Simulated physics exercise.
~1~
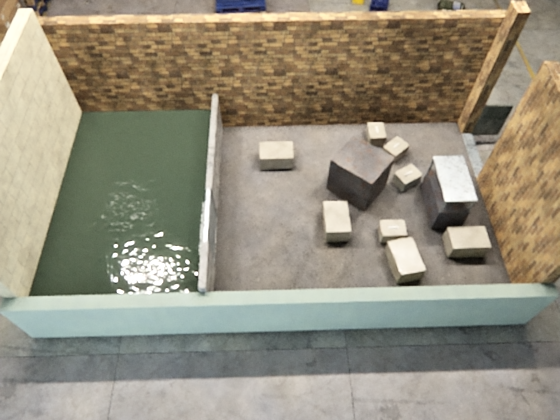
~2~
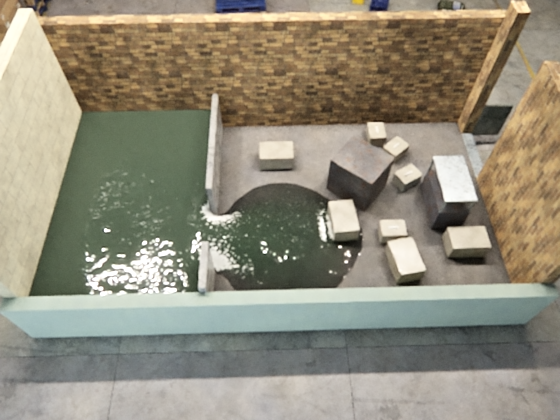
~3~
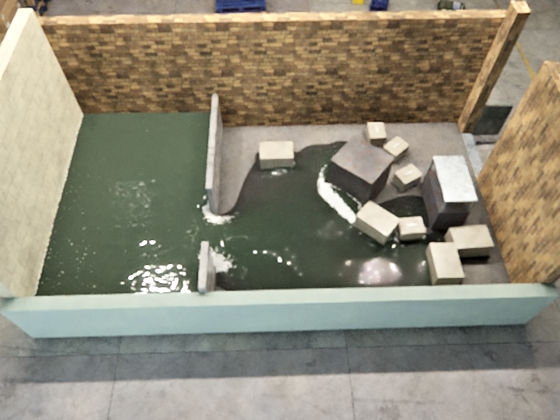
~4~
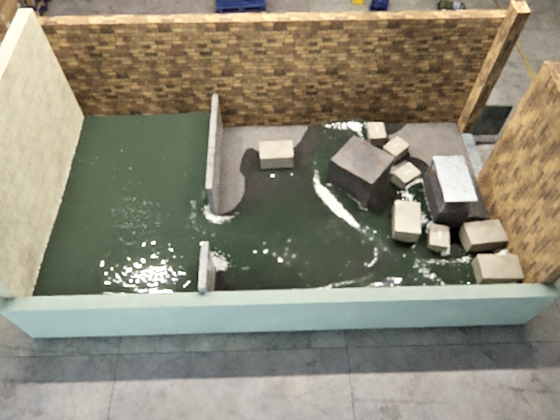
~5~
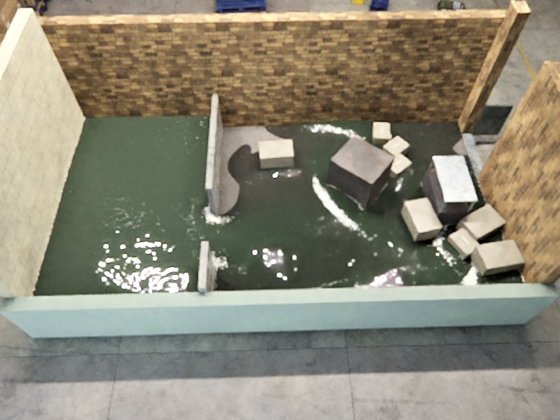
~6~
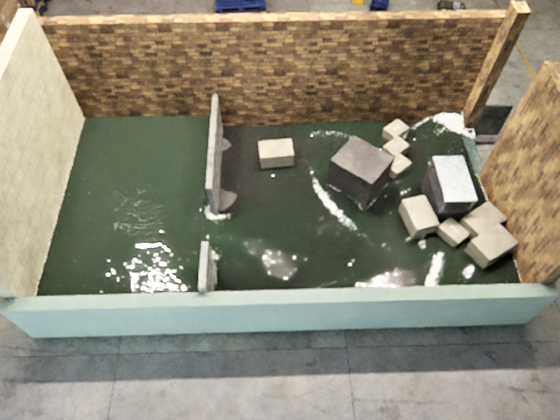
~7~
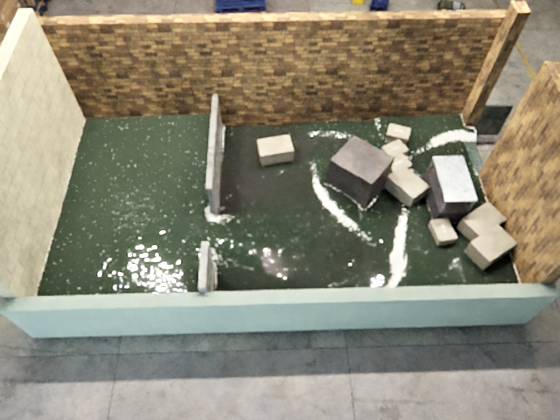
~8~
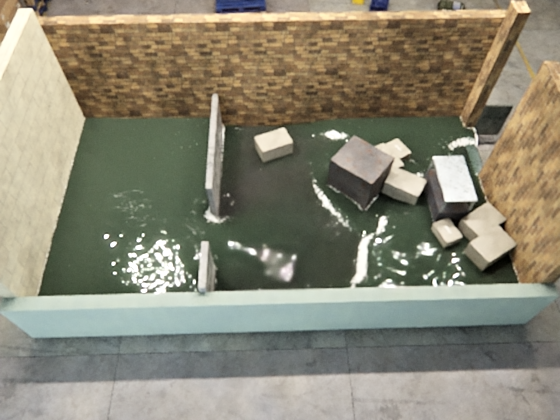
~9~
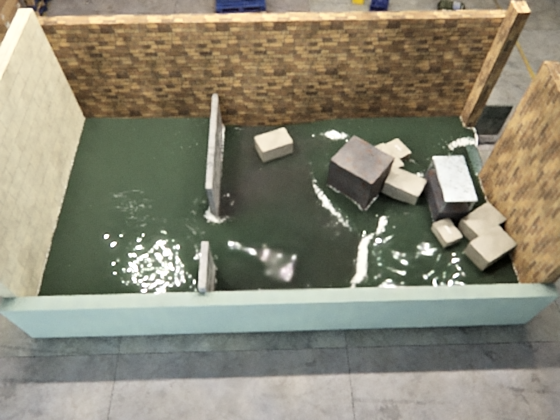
In the video, dark green water bursts through a gap in a partition and spreads across a walled room, pushing pale blocks rightward until several cluster near the right wall around larger dark boxes, and it ends with the floor flooded and the blocks nearly still.
